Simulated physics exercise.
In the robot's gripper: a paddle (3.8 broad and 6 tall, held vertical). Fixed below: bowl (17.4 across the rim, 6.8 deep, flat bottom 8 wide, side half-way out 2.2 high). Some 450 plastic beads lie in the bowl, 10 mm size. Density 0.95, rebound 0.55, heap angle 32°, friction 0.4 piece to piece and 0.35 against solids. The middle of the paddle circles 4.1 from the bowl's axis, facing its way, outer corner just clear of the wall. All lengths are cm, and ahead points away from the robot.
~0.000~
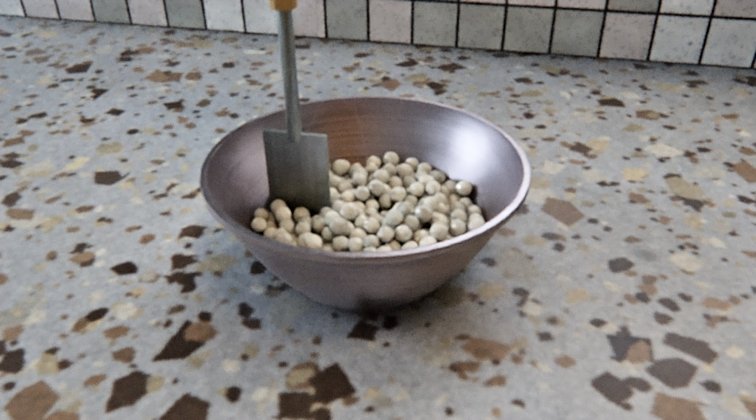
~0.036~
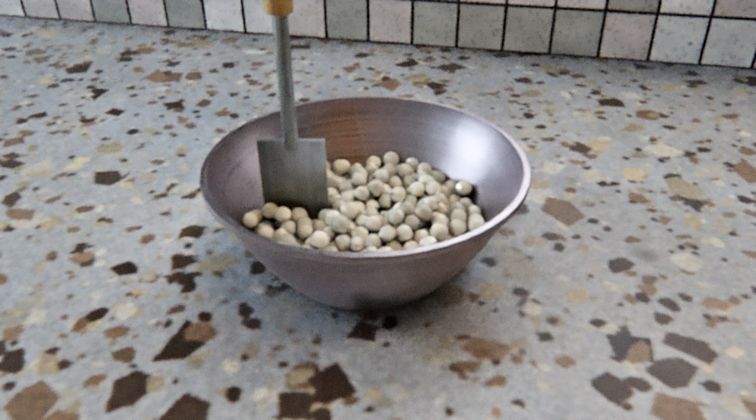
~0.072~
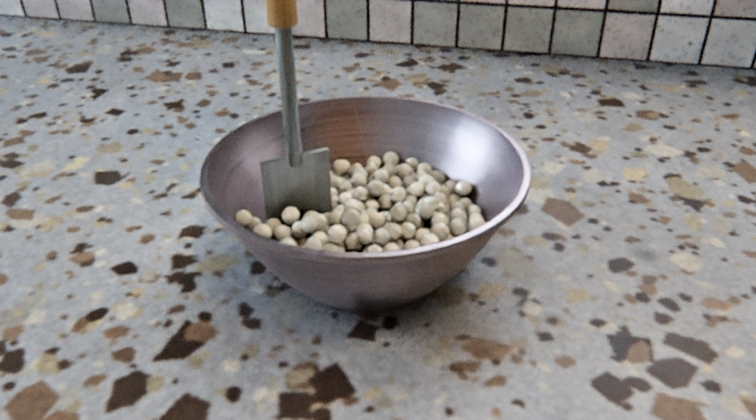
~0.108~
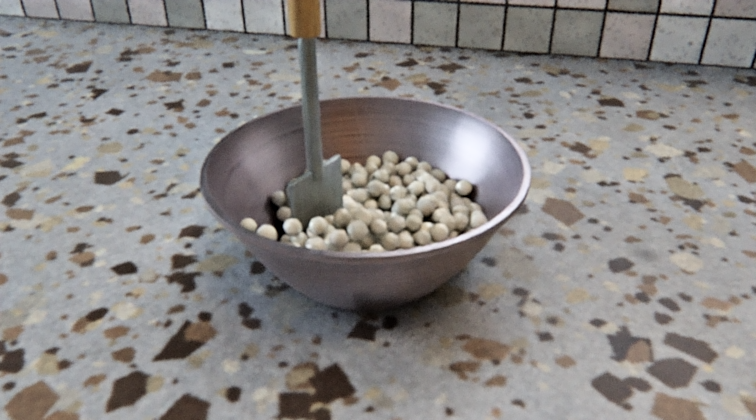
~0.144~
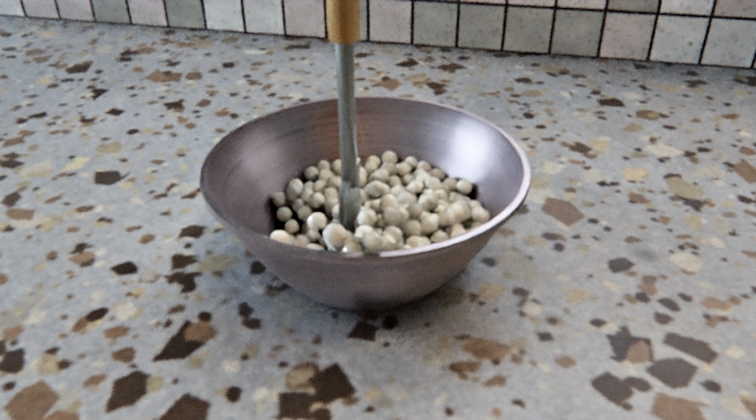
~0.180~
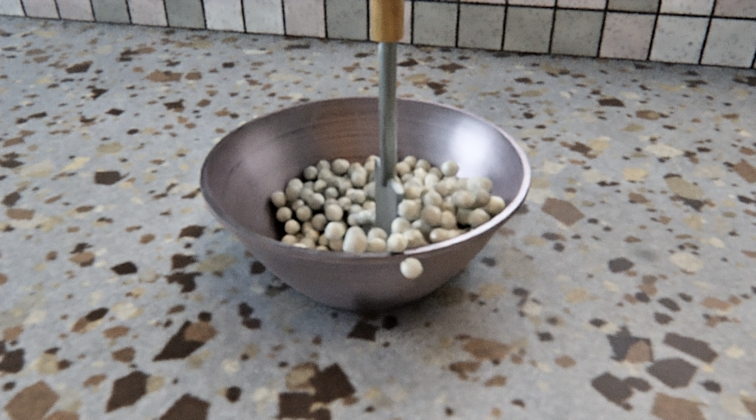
Flat metal paddle with a wooden handle sweeping left to right through pale beads in a bowl, one bead popping over the near rim.
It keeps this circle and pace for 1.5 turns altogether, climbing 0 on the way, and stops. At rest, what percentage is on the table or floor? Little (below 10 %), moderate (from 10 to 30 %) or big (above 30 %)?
Share on the table or floor: Moderate (from 10 to 30 %).
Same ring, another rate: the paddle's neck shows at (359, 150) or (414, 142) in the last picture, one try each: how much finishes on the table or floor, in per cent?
About 10 and 30 per cent.
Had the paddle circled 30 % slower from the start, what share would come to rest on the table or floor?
In that case some 5 per cent.
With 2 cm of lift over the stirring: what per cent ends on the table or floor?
About 10 per cent.
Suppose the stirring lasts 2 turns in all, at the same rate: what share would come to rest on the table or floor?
It would be near 20 per cent.
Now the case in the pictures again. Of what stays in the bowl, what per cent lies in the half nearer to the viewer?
Roughly 40 per cent.
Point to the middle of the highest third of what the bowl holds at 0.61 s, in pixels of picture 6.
Near (355, 243).
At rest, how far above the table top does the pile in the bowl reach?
Some 6.5 cm.
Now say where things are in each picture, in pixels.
The paddle neck at (292, 108), 0° round; upper third of the load around (374, 216), from x 260 to 475, top at y 160; 450 in the bowl, in the first picture.
The paddle neck at (289, 114), 12° round; upper third of the load around (373, 220), from x 250 to 475, top at y 160, in the second picture.
The paddle neck at (292, 130), 39° round; upper third of the load around (373, 222), from x 245 to 475, top at y 160, in the third picture.
The paddle neck at (313, 143), 67° round; upper third of the load around (377, 226), from x 250 to 480, top at y 160, in the fourth picture.
The paddle neck at (348, 150), 94° round; upper third of the load around (397, 226), from x 265 to 480, top at y 160, in the fifth picture.
The paddle neck at (388, 148), 121° round; upper third of the load around (428, 218), from x 280 to 495, top at y 160; 448 in the bowl, 2 in flight or on the tool, in the sixth picture.
After 0.39 s, 283° round, highest piece 9 above the table; 412 in the bowl, 17 on the table or floor, 21 in flight or on the tool.
After 0.61 s, 84° round, highest piece 8 above the table; 389 in the bowl, 56 on the table or floor, 5 in flight or on the tool.
After 0.91 s, 180° round, highest piece 7 above the table; 373 in the bowl, 76 on the table or floor, 1 in flight or on the tool.
After 1.61 s, 180° round, highest piece 6 above the table; 373 in the bowl, 77 on the table or floor.
In the end, 373 in the bowl, 77 on the table or floor. That is 17 % on the table or floor.
